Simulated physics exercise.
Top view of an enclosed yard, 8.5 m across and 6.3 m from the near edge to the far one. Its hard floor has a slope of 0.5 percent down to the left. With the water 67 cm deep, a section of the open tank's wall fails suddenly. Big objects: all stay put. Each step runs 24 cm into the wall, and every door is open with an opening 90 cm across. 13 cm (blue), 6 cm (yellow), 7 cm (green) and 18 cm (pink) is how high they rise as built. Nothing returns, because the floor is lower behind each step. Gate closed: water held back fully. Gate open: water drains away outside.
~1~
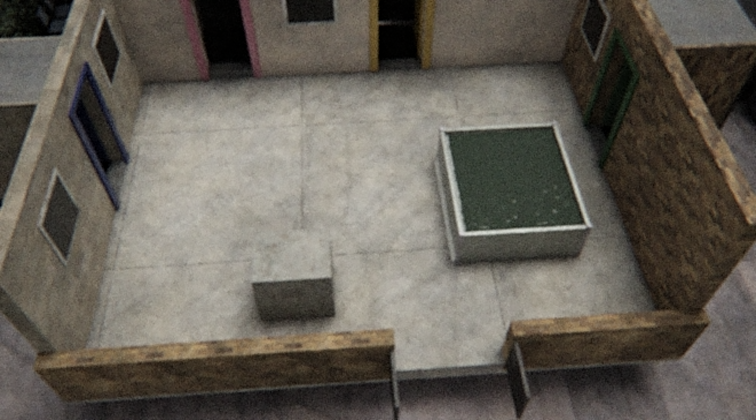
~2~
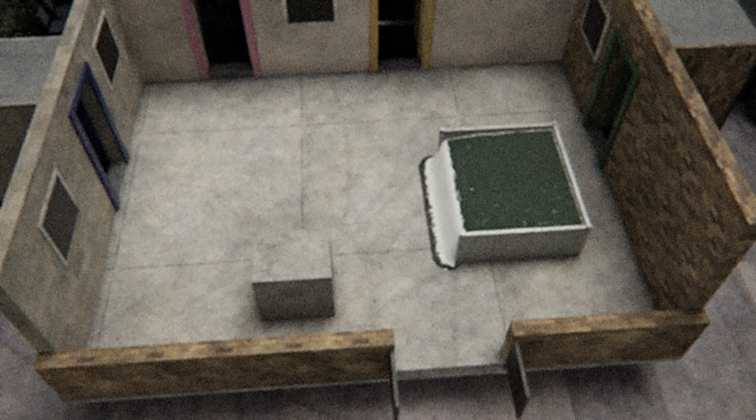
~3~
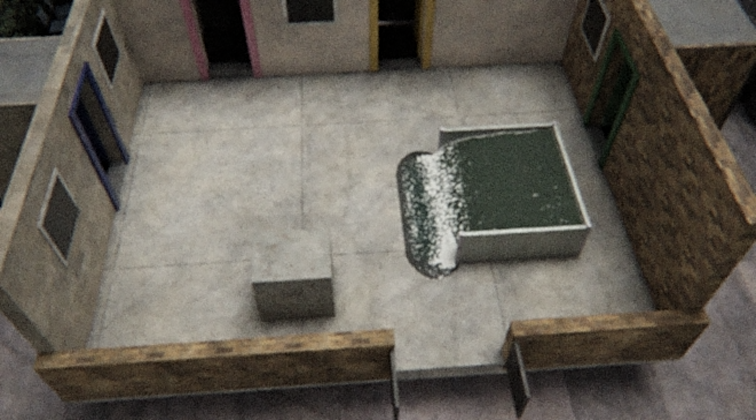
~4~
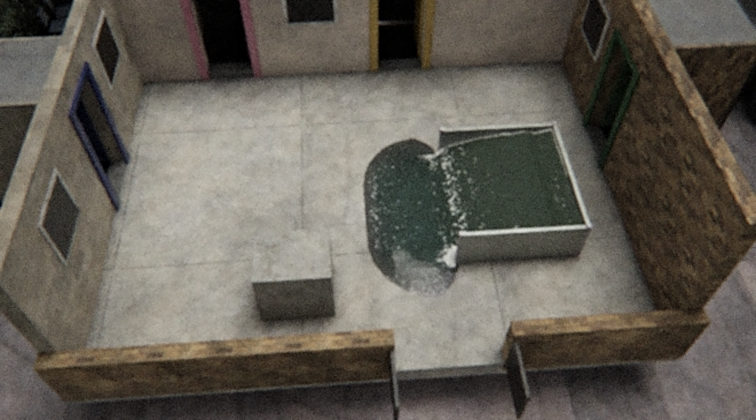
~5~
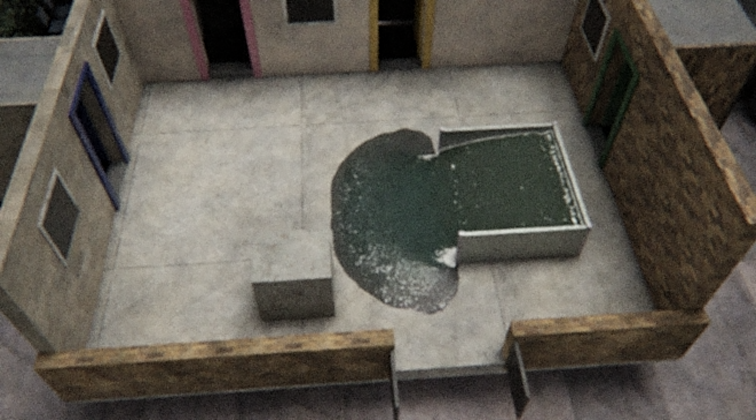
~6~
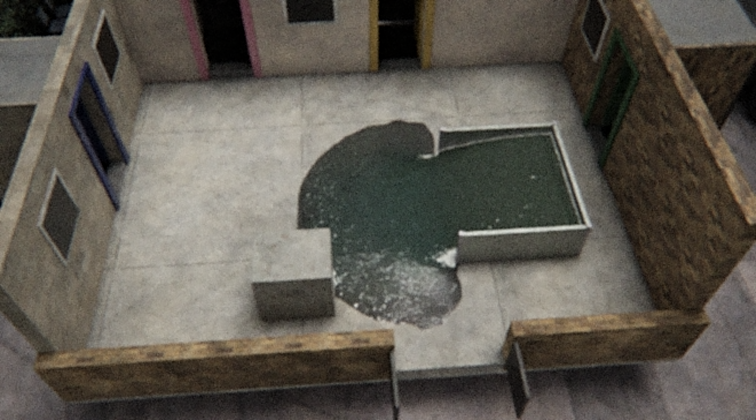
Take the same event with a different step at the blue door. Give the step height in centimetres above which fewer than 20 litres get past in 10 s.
19 cm.
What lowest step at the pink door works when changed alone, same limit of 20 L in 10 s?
Pink - roughly 10.0 cm.
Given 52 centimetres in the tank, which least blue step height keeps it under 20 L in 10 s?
Minimum height: Approx. 14.5 cm.
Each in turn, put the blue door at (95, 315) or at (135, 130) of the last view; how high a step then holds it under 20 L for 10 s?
Roughly 14.0 cm, then roughly 15 cm.
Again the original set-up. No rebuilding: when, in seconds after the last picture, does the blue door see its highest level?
I'd say near 1.8 seconds.
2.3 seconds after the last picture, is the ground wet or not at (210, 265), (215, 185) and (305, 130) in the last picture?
In order: Soaked, soaked, soaked.
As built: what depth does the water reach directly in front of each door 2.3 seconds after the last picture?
Centimetres: Blue = 25, yellow = 0, green = 0, pink = 10.
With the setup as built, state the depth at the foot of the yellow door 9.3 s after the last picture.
5.5 cm.
Then, 0.7 s after the last picture water covers 35 % of the floor, deepest (26 cm) near (439, 231); it has not reached the blue door.
Then, 2.3 s after the last picture water covers 65 % of the floor, deepest (30 cm) near (110, 243); 25 cm at the blue door, 41 litres in over its 13 cm step.
Then, 9.3 s after the last picture water covers 95 % of the floor, deepest (10 cm) near (120, 374); 8 cm at the blue door, 85 litres in over its 13 cm step.
At the blue door as built, the water peaked near 26 cm, 1.9 s after the last picture.
With a step of 15.5 cm, 52 litres would have come in within the 10 s; with 21 cm, 11 litres. So under 20 litres takes about 19 cm.
